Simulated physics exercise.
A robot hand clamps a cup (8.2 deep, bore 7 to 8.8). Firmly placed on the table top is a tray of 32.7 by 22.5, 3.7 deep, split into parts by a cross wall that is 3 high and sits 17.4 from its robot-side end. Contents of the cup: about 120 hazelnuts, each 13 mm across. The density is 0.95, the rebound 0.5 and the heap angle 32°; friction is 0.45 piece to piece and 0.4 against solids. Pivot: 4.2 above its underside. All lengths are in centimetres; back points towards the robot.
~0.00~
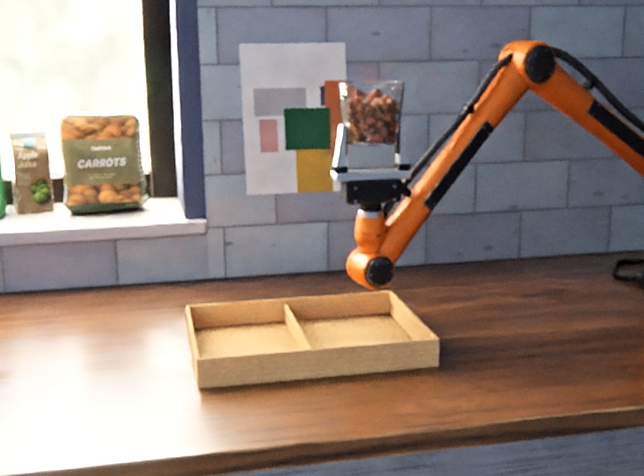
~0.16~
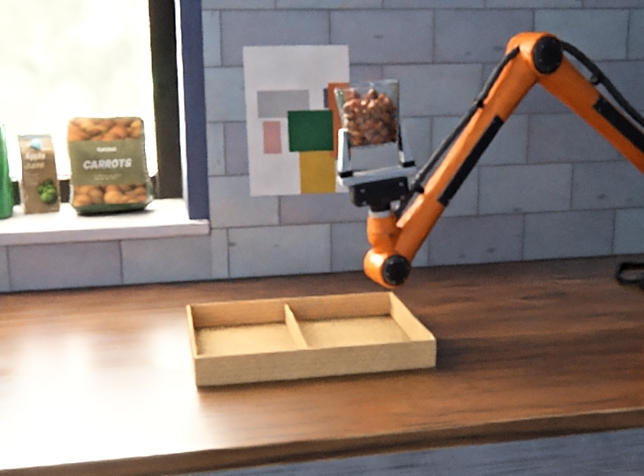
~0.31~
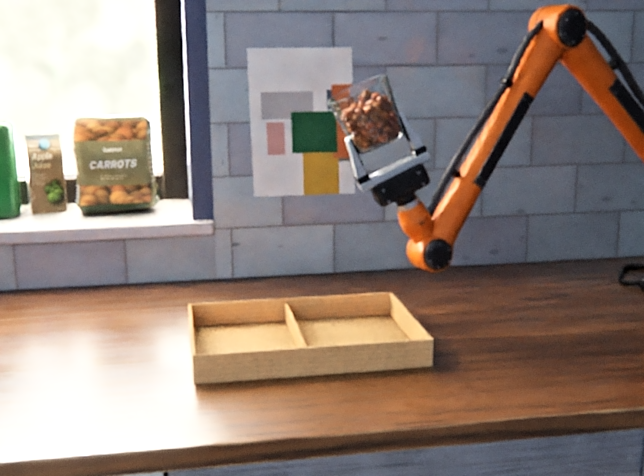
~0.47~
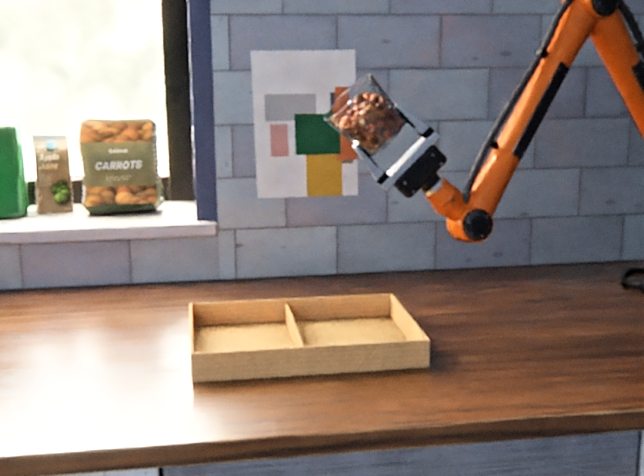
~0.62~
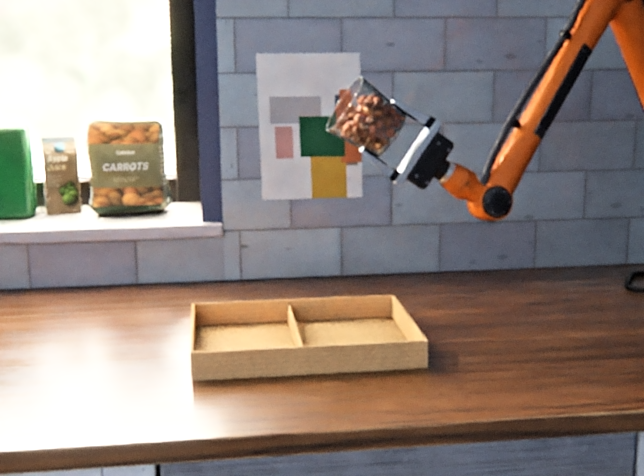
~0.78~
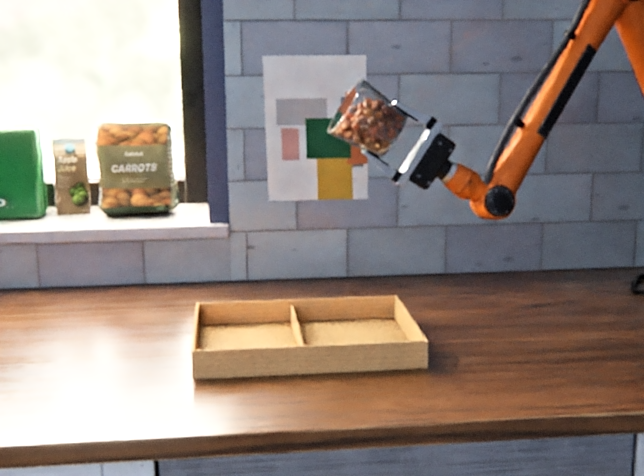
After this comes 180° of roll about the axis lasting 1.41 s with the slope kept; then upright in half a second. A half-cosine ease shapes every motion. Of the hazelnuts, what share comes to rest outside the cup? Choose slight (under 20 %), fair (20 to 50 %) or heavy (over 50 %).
Slight, under 20 %.
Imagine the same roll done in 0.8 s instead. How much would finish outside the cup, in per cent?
I'd expect approximately 0 per cent then.
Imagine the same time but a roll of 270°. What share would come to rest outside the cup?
I'd expect some 0 per cent.
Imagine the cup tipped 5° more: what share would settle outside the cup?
It would come to about 0 percent.
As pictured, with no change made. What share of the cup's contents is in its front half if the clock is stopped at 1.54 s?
60 per cent, roughly.
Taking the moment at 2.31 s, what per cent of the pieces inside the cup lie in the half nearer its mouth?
About 40 per cent.
By 1.54 s, tipped 57°, highest piece 37 above the table; 123 in the cup.
By 2.31 s, tipped 50°, highest piece 37 above the table; 123 in the cup.
By 2.89 s, upright, highest piece 38 above the table; 123 in the cup.
By 3.59 s, upright, highest piece 38 above the table; 123 in the cup.
Final count, 123 in the cup. That is 0 % outside the cup.
